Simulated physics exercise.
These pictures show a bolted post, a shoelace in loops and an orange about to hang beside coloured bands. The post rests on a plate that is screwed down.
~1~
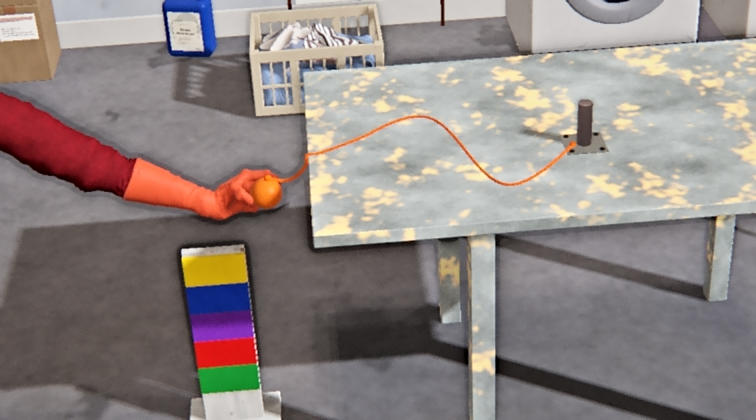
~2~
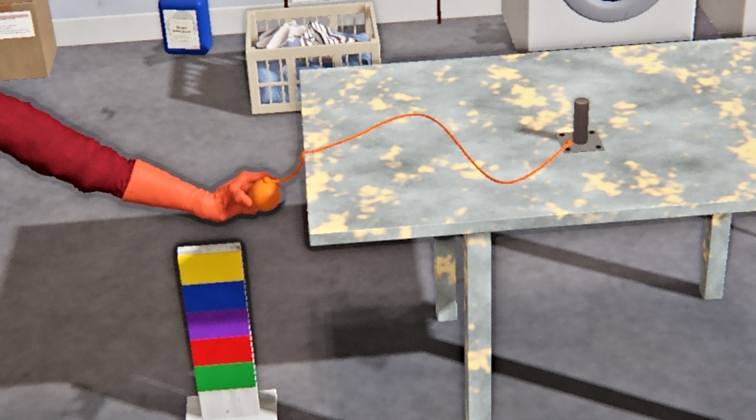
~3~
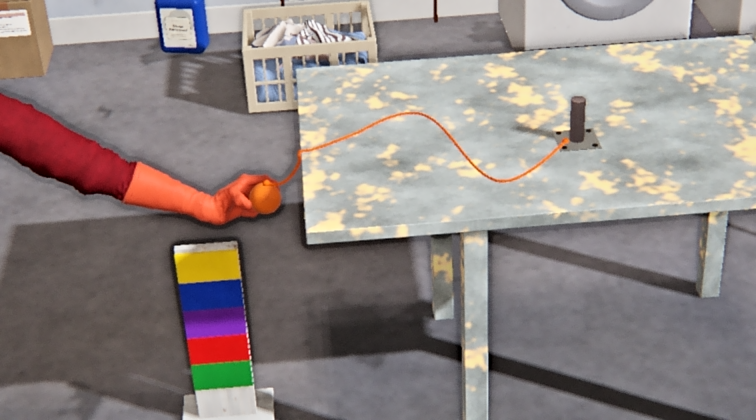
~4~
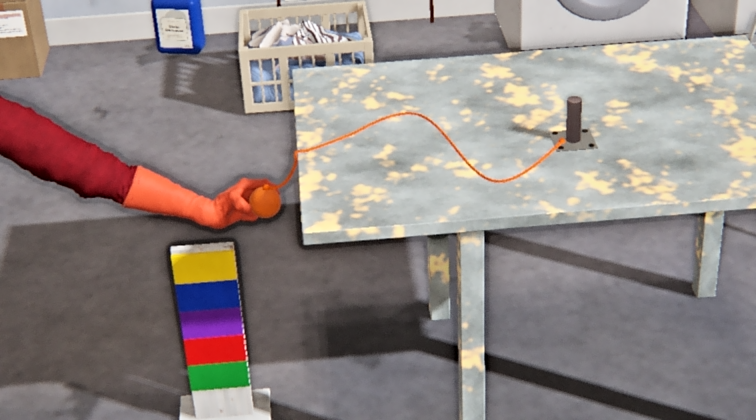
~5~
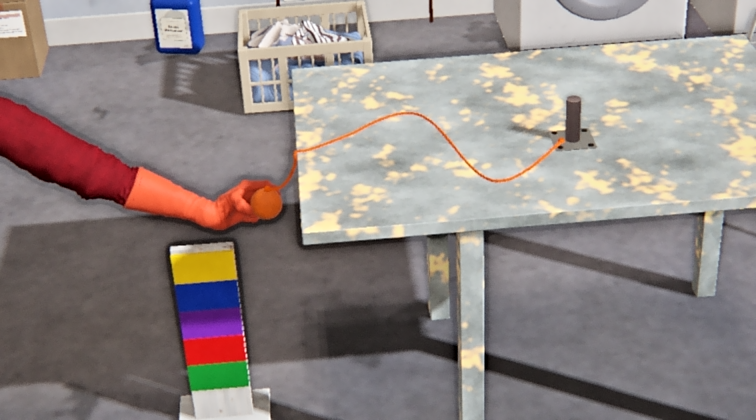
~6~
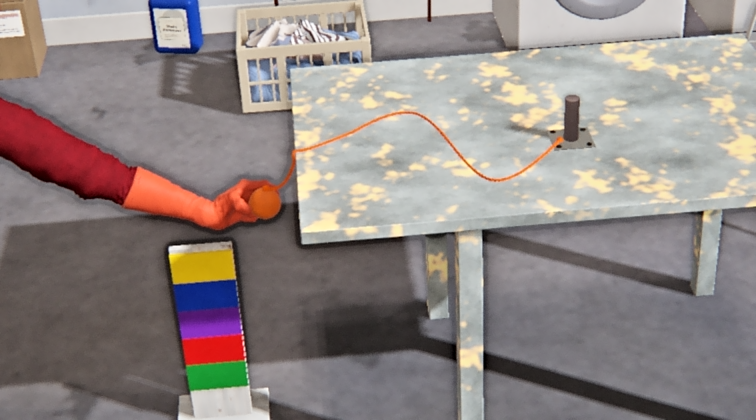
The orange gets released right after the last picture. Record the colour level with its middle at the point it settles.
Colour at middle: Red.
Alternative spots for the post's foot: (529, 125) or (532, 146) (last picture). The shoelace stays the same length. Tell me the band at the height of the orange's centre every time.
For the first it would be green, for the second green.
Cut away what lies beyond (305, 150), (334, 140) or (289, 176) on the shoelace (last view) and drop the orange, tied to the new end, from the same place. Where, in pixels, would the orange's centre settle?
About (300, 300), (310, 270) and (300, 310).
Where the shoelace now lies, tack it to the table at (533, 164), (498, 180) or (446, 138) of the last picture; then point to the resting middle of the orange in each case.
Expect roughly (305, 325) for the first, (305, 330) for the second and (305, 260) for the third.
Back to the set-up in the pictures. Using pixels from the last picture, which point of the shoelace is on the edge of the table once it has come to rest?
Approx. (419, 115).
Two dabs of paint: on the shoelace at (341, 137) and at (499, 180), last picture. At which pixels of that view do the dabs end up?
End positions: About (304, 257) and about (459, 150).
Soon after, orange near (341, 351); level with red.
Then, orange near (296, 352); level with red.
At rest, orange near (315, 356); level with red. Its middle rests at the red band.
